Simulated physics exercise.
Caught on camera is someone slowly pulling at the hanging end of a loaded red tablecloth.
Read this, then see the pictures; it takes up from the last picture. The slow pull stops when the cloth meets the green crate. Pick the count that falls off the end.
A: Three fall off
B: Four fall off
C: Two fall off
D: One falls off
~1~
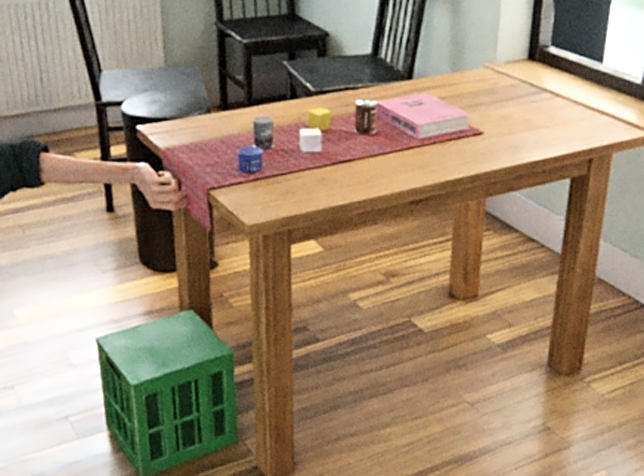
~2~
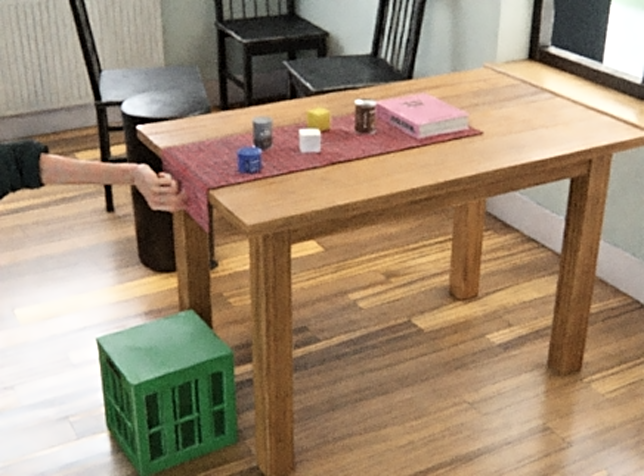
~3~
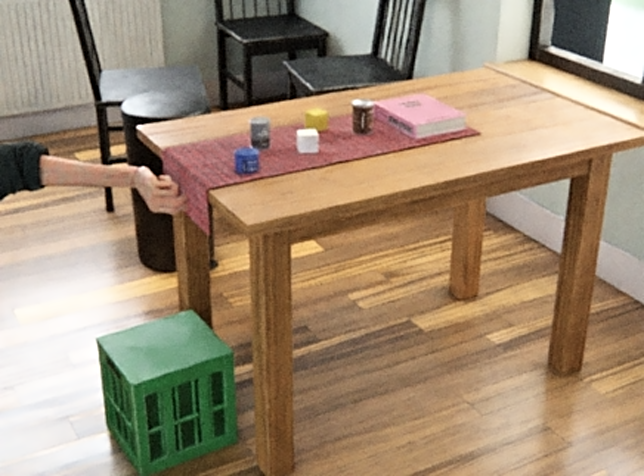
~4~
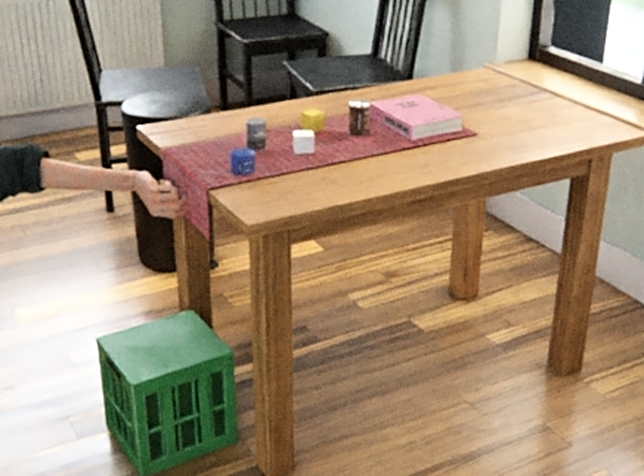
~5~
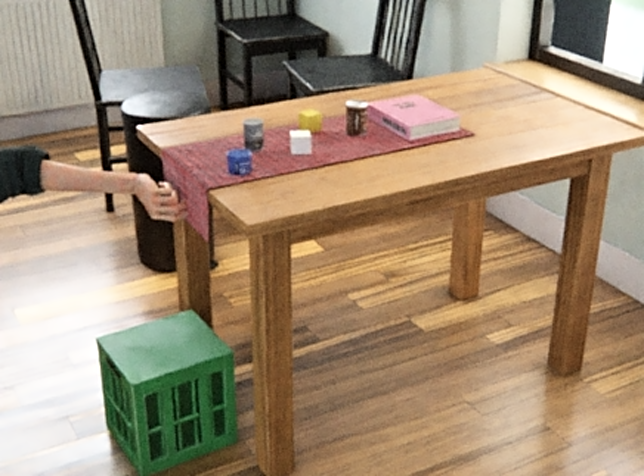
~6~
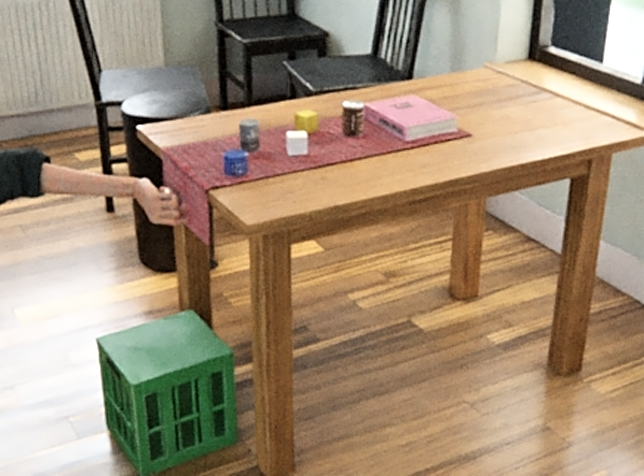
Answer: A.
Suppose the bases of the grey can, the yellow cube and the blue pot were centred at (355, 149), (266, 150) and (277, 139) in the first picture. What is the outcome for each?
Of the three, the grey can stays aboard, the yellow cube takes a tumble, the blue pot takes a tumble.
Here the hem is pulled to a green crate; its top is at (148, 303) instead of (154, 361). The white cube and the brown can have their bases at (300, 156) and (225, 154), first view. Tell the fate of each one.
In the end the white cube is still on top and the brown can is no longer on top.
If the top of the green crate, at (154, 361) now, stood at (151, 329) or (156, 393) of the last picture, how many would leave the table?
Respectively 2 and 4.
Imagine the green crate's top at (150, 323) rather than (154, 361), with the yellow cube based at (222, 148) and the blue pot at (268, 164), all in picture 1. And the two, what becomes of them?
The yellow cube goes over, the blue pot falls.
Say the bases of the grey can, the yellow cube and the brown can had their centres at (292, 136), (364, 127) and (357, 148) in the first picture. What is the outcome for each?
The grey can will end up off, the yellow cube will stay where it is, the brown can will stay where it is.
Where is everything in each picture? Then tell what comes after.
Hem (211, 232); blue pot (250, 151); grey can (263, 119); white cube (311, 132); yellow cube (319, 111); brown can (366, 102); top of the crate (154, 362), in the first picture.
Hem (209, 234); blue pot (249, 151), in the second picture.
Hem (210, 237); grey can (260, 120), in the third picture.
Hem (209, 241); white cube (303, 133); top of the crate (154, 362), in the fourth picture.
Hem (209, 244); yellow cube (310, 113), in the fifth picture.
Hem (210, 248); blue pot (235, 154); grey can (249, 122); white cube (297, 134); yellow cube (306, 113); brown can (353, 104), in the sixth picture.
Soon after, hem near (188, 280); blue pot gone.
After that, hem near (189, 327); blue pot and grey can gone.
In the end, hem on the crate; blue pot, grey can and white cube gone. Over the edge go three.
